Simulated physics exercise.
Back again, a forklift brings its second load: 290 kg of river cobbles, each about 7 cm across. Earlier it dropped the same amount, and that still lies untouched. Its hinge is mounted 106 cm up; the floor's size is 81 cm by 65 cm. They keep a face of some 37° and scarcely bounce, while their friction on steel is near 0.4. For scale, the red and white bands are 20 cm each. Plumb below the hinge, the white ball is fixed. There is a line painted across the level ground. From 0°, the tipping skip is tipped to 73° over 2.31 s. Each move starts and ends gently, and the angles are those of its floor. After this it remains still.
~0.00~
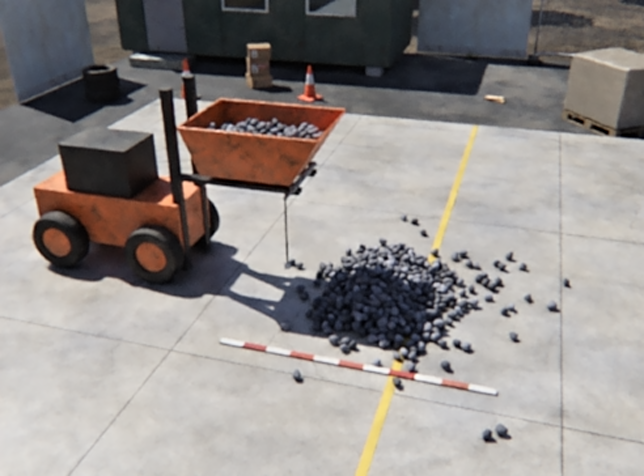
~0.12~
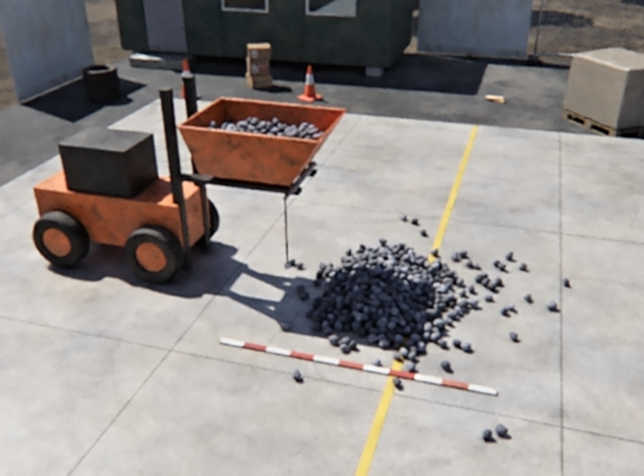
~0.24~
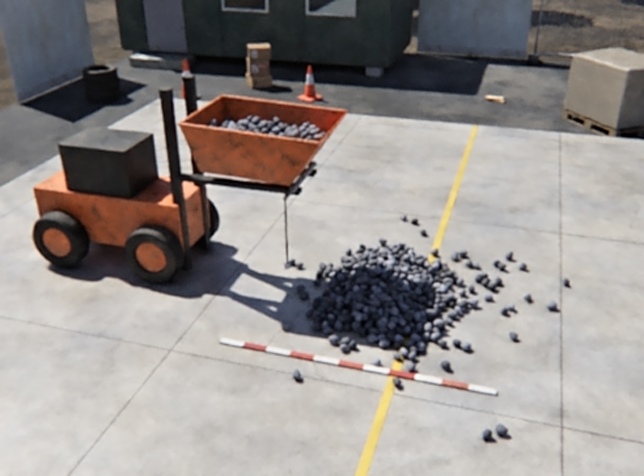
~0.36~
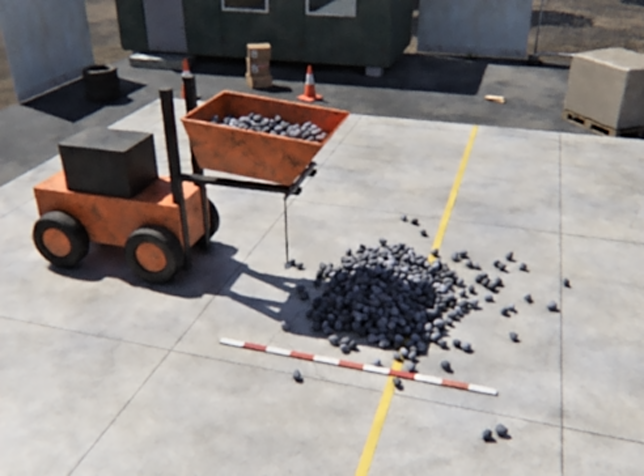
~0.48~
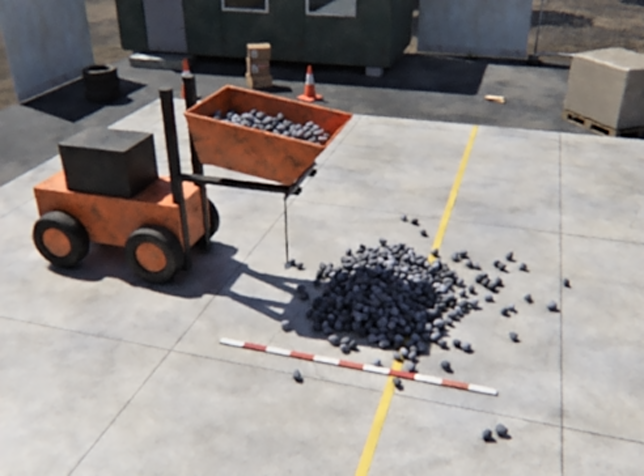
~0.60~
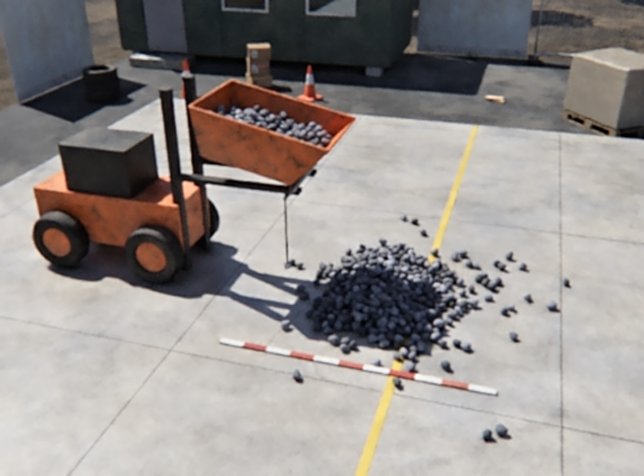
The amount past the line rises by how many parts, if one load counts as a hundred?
By roughly 49 parts.
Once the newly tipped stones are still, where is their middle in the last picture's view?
Around (416, 285).
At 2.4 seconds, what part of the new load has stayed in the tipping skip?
Still inside: Some 60 %.
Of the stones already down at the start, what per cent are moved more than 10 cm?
Roughly 15 percent.
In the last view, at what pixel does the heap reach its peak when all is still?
I'd say somewhere near (398, 265).
After 1.7 s the floor is at 62°; in per cent of one load, 100 in the tipping skip, 79 short of the line, 21 past the line; the foremost stones are at (574, 319).
After 2.4 s the floor is at 73°; in per cent of one load, 58 in the tipping skip, 111 short of the line, 31 past the line; the foremost stones are at (574, 319).
After 2.8 s the floor is at 73°; in per cent of one load, 34 in the tipping skip, 114 short of the line, 52 past the line; the foremost stones are at (575, 304).
After 5.1 s the floor is at 73°; in per cent of one load, 0 in the tipping skip, 130 short of the line, 70 past the line; the foremost stones are at (597, 322). Net gain past the line, 49.
